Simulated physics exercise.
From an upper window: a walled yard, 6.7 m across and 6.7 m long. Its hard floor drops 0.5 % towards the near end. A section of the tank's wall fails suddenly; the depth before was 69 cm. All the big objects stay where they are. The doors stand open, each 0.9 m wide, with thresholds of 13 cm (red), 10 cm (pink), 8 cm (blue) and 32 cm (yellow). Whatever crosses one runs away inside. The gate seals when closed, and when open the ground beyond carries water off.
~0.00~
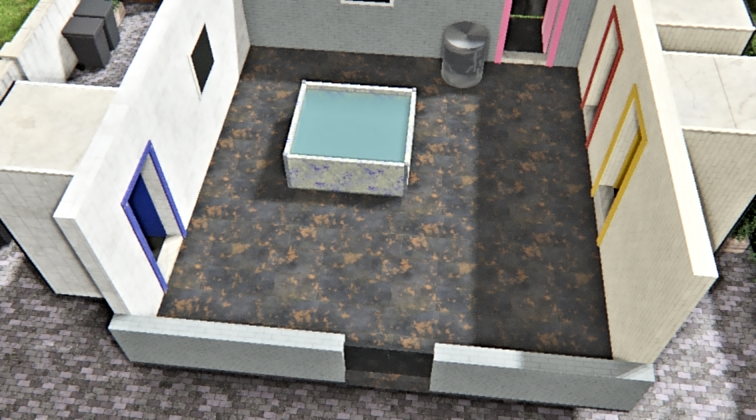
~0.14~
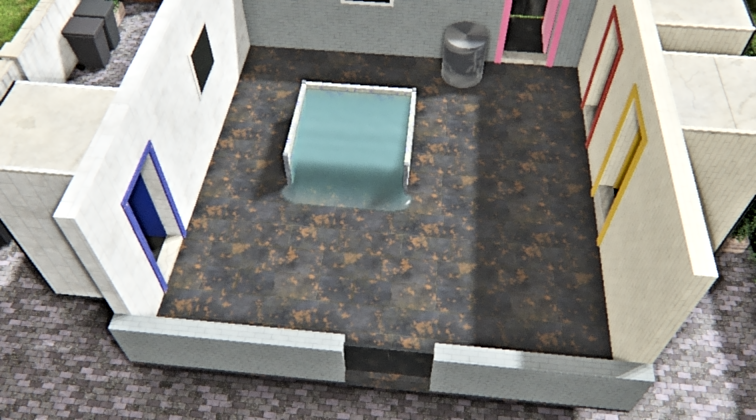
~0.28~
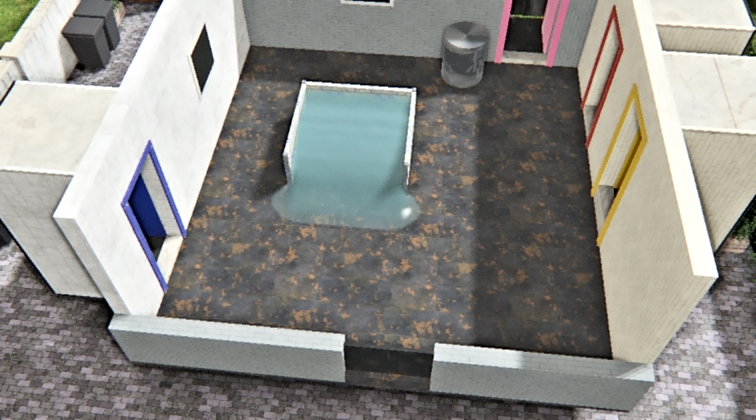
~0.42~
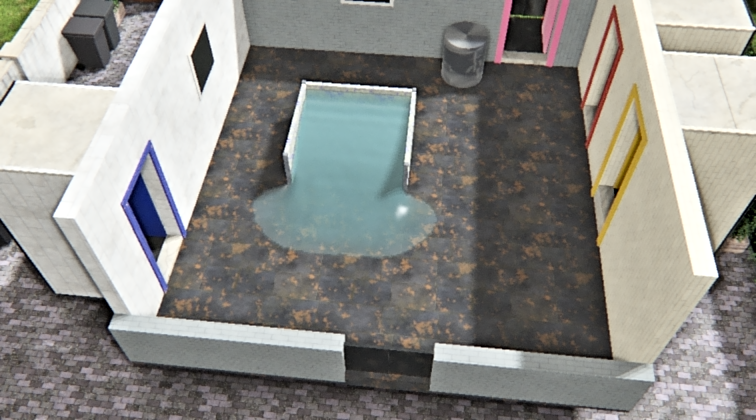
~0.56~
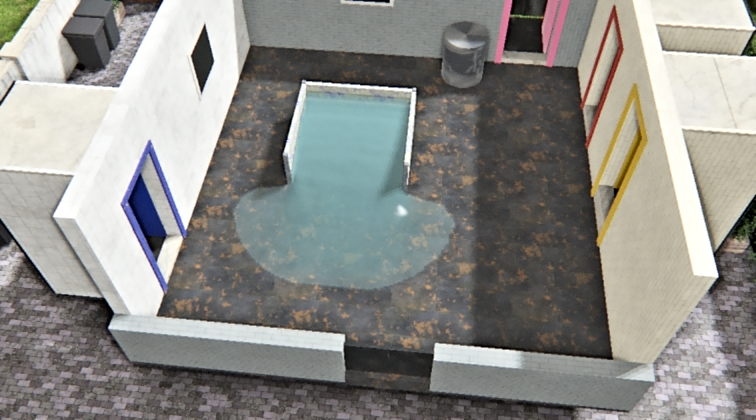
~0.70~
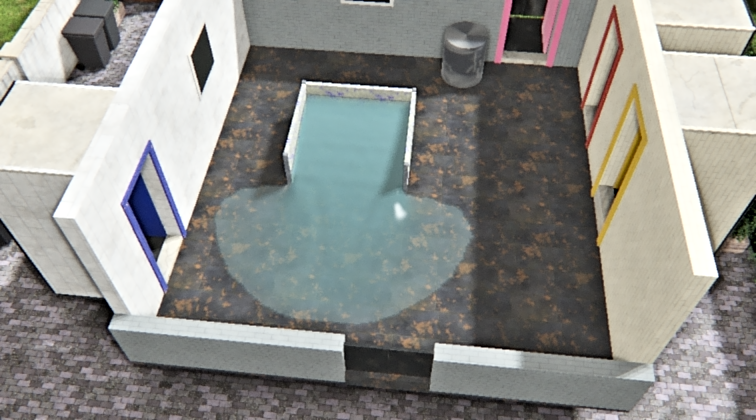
Water poured out of the raised tank when its near wall gave way, then spread across the yard's dark floor in a widening, rounded pool, as the level inside dropped a little.
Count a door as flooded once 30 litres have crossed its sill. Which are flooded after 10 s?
Within that time: At the red door it keeps below the limit; at the pink door it does not reach the limit; at the blue door it goes over the limit; at the yellow door it does not reach the limit.
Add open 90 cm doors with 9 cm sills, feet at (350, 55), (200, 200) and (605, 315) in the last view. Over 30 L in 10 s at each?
In turn: Not over, under, past it.
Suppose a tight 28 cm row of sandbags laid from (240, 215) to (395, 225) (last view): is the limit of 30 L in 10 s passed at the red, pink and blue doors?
Against that limit: Red below, pink under, blue not over.
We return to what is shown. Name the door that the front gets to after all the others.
The pink one.
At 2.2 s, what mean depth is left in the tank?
About 17 cm.
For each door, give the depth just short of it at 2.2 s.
Depths in cm: Red 0, pink 0, blue 8, yellow 0.
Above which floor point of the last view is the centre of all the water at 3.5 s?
At about (352, 275).
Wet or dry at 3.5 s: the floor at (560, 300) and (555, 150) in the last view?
In turn: Under water, still dry.
After 1.4 s water covers 35 % of the floor and is deepest (37 cm) near (321, 356); red door not reached, pink door not reached, blue door 6 cm at the sill, 0 L in, yellow door not reached.
After 2.2 s water covers 35 % of the floor and is deepest (44 cm) near (149, 340); red door not reached, pink door not reached, blue door 8 cm at the sill, 1 L in, yellow door not reached.
After 3.5 s water covers 40 % of the floor and is deepest (28 cm) near (605, 384); red door not reached, pink door not reached, blue door 15 cm at the sill, 32 L in, yellow door 3 cm at the sill, 0 L in.
After 6.0 s water covers 85 % of the floor and is deepest (16 cm) near (285, 48); red door 3 cm at the sill, 0 L in, pink door 6 cm at the sill, 0 L in, blue door 10 cm at the sill, 57 L in, yellow door 7 cm at the sill, 0 L in.
After 10.0 s water covers 100 % of the floor and is deepest (10 cm) near (392, 112); red door 5 cm at the sill, 0 L in, pink door 8 cm at the sill, 0 L in, blue door 5 cm at the sill, 59 L in, yellow door 5 cm at the sill, 0 L in.
